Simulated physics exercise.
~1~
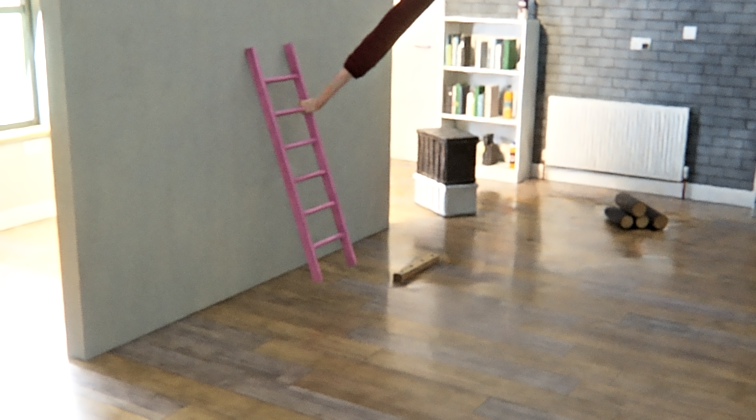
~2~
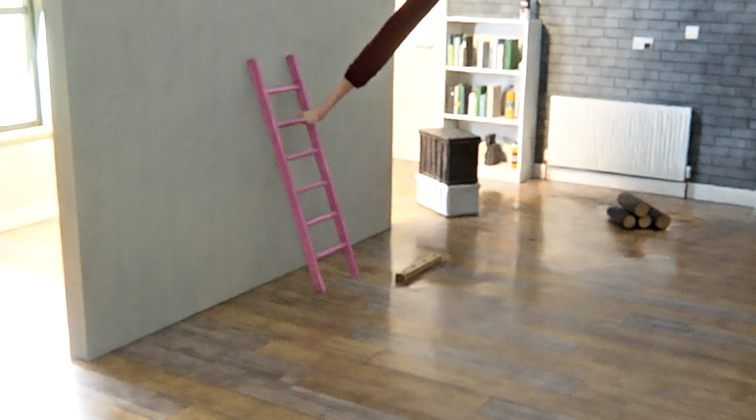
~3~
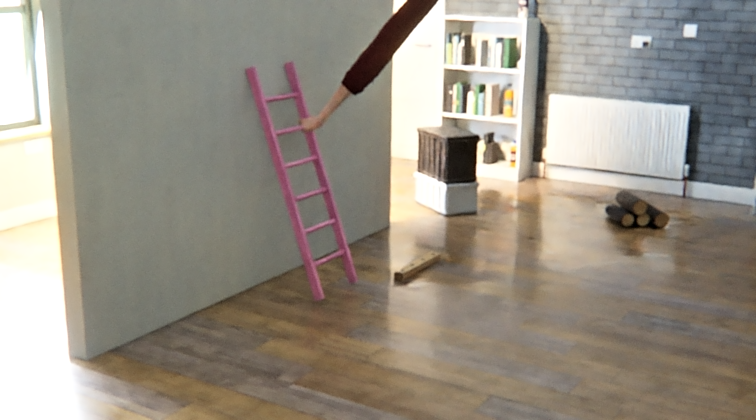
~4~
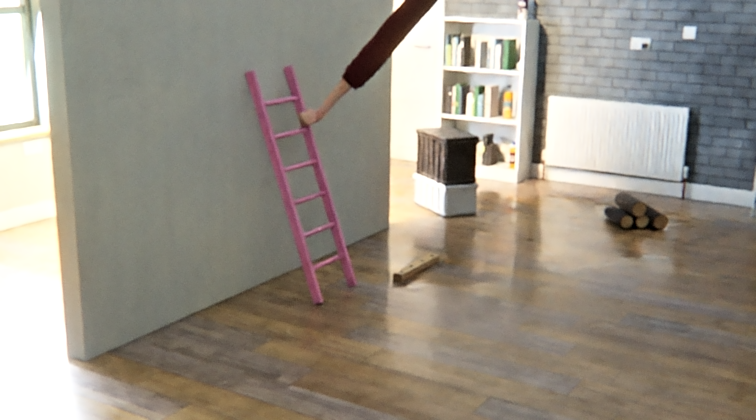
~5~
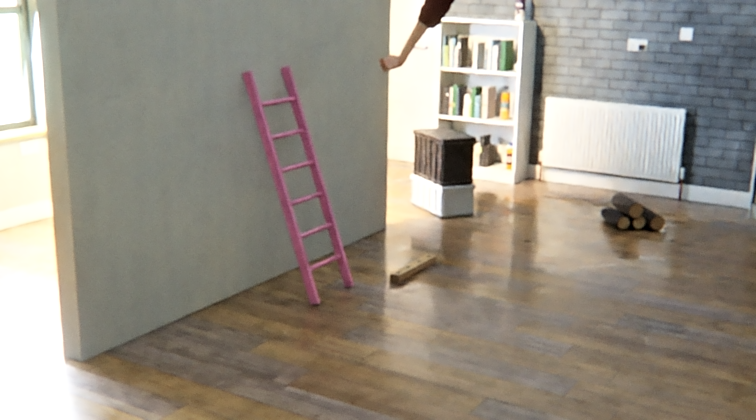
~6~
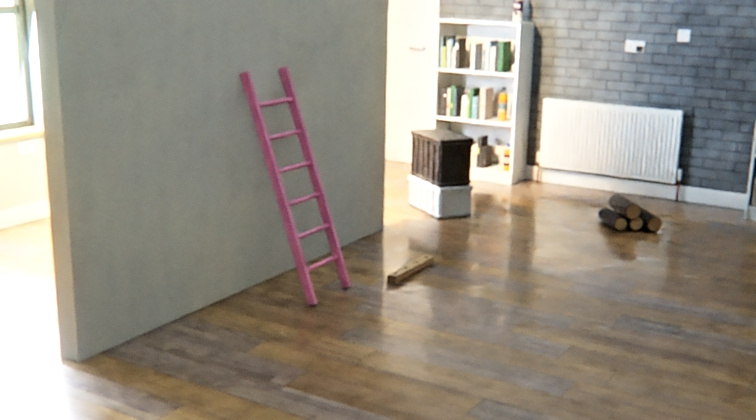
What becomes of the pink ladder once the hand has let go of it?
The pink ladder holds its place and remains leaning against the wall.
